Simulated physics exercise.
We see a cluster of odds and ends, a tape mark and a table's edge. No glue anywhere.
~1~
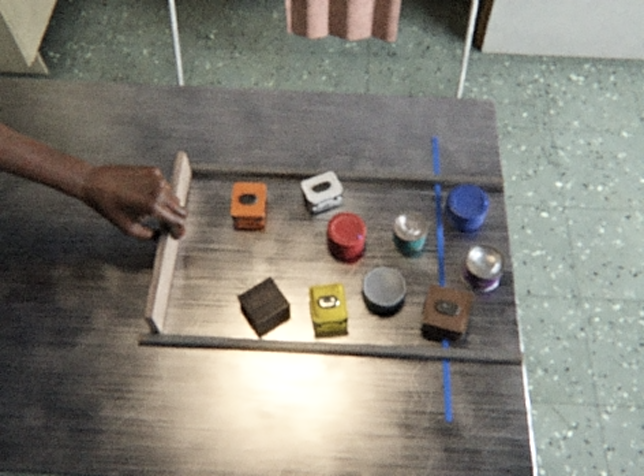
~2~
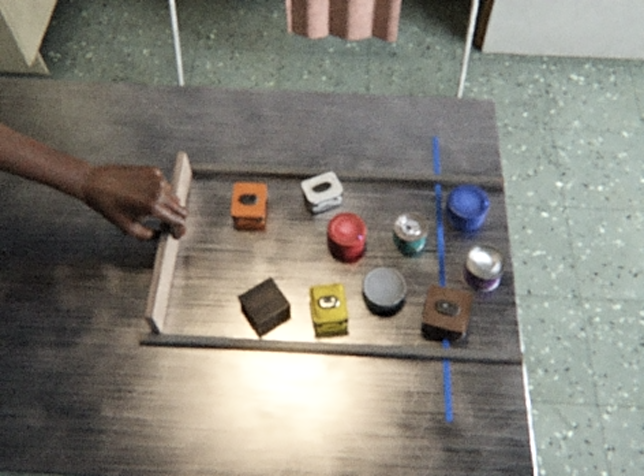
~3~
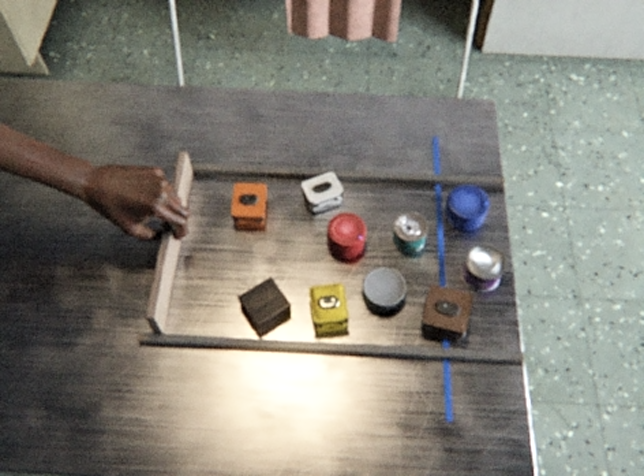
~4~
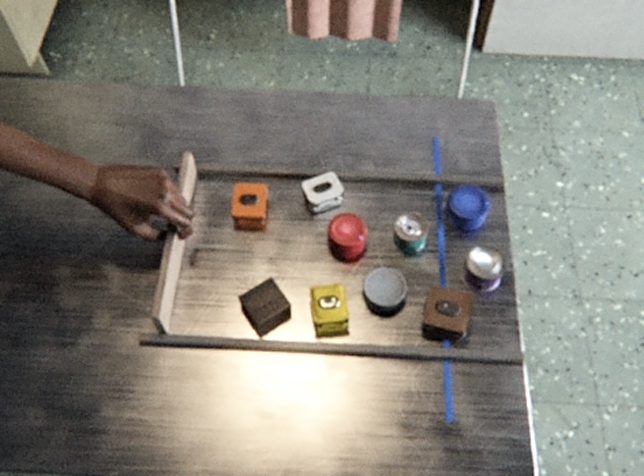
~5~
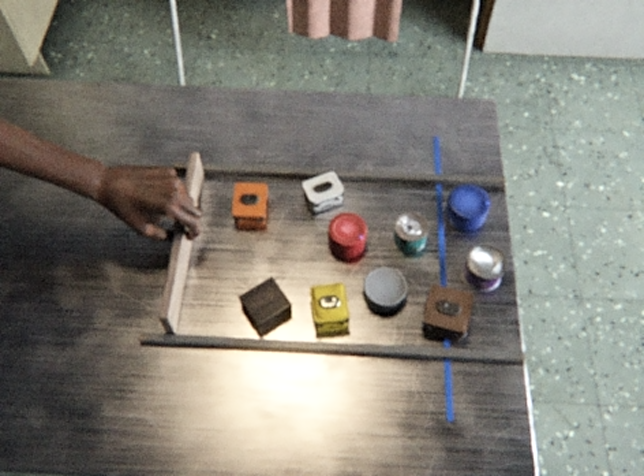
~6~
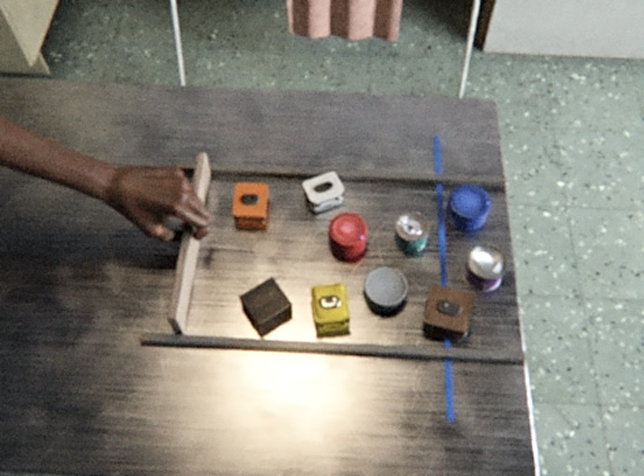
A dark wooden table above a speckled green floor is seen from overhead, with a strip of blue tape crossing it near the right edge. Between two rails sit orange, white, black, yellow, red, grey and teal items, with a brown case on the tape and blue and purple ones beyond it. A hand at left holds still, then slides a wooden board slightly rightward, the other things staying put.
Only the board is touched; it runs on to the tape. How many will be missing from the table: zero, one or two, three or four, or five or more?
In the end the number that fall off is one or two.
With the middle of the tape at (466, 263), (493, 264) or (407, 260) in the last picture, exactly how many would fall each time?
In that order 4, 6 and 0.
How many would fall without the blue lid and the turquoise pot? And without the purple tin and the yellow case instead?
Fallen: 1, and 1 in the other try.
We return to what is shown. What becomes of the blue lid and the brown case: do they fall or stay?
The blue lid tumbles off; the brown case goes over.
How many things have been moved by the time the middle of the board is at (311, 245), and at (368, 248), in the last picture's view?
By then 6, and 8.
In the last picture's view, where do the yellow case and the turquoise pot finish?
About (506, 327), and the other about (492, 233).
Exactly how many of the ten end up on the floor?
Fallen: 2.
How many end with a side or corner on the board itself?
4 of them.
Soon after, none off yet; purple tin at rest near (485, 267); blue lid at rest near (468, 207); brown case at rest near (447, 313).
After that, none off yet; purple tin at rest near (485, 267); blue lid at rest near (468, 207); brown case at rest near (457, 313).
And then, none off yet; purple tin at rest near (485, 267); blue lid displaced a little near (485, 214); brown case displaced about its own width near (503, 307).
In the end, the number that fall off is one or two; gone, brown case and blue lid.
